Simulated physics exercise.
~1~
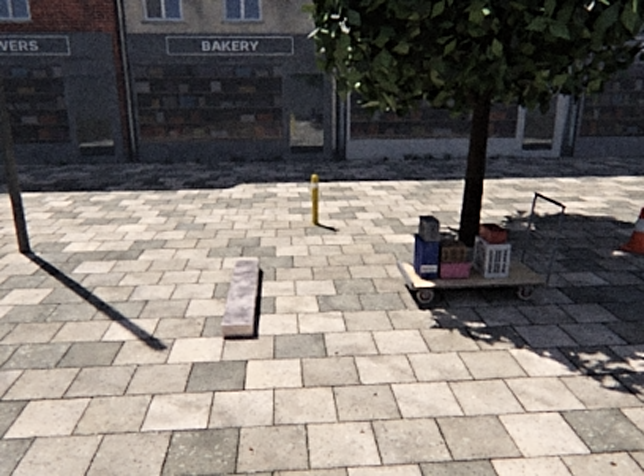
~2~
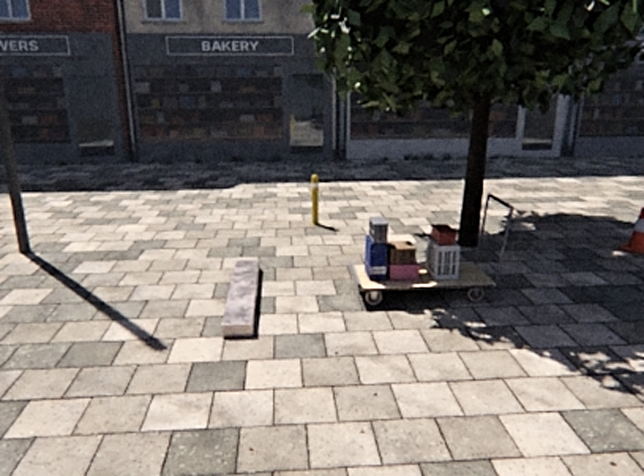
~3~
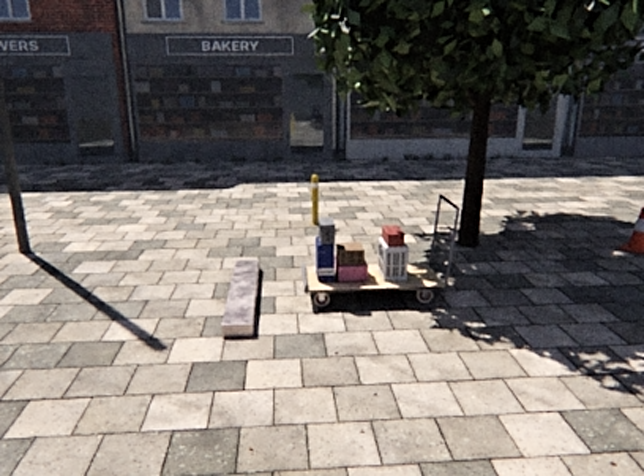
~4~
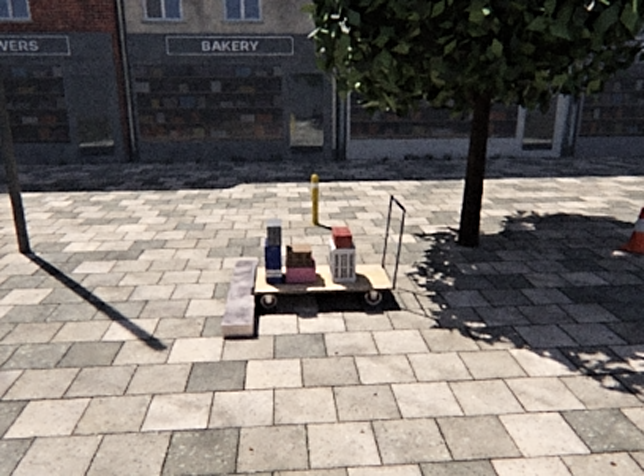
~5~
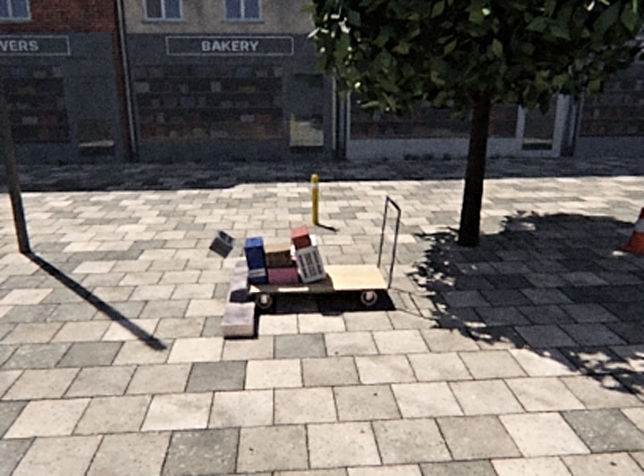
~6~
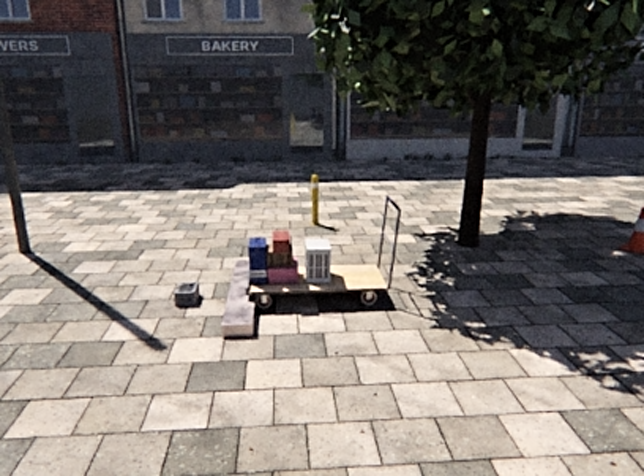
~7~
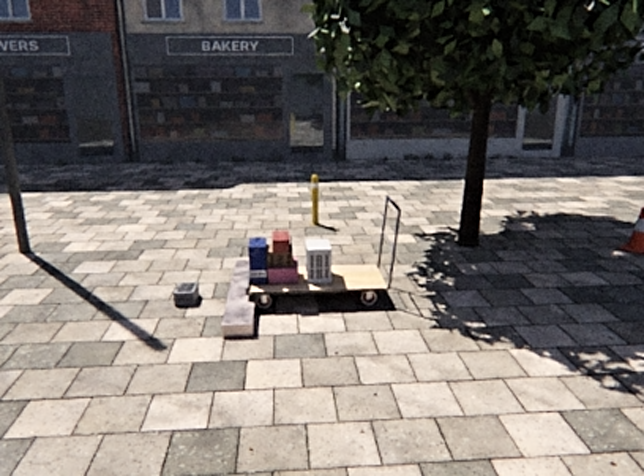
A loaded flatbed trolley rolls left, stops at a kerb, and one grey crate tumbles off.
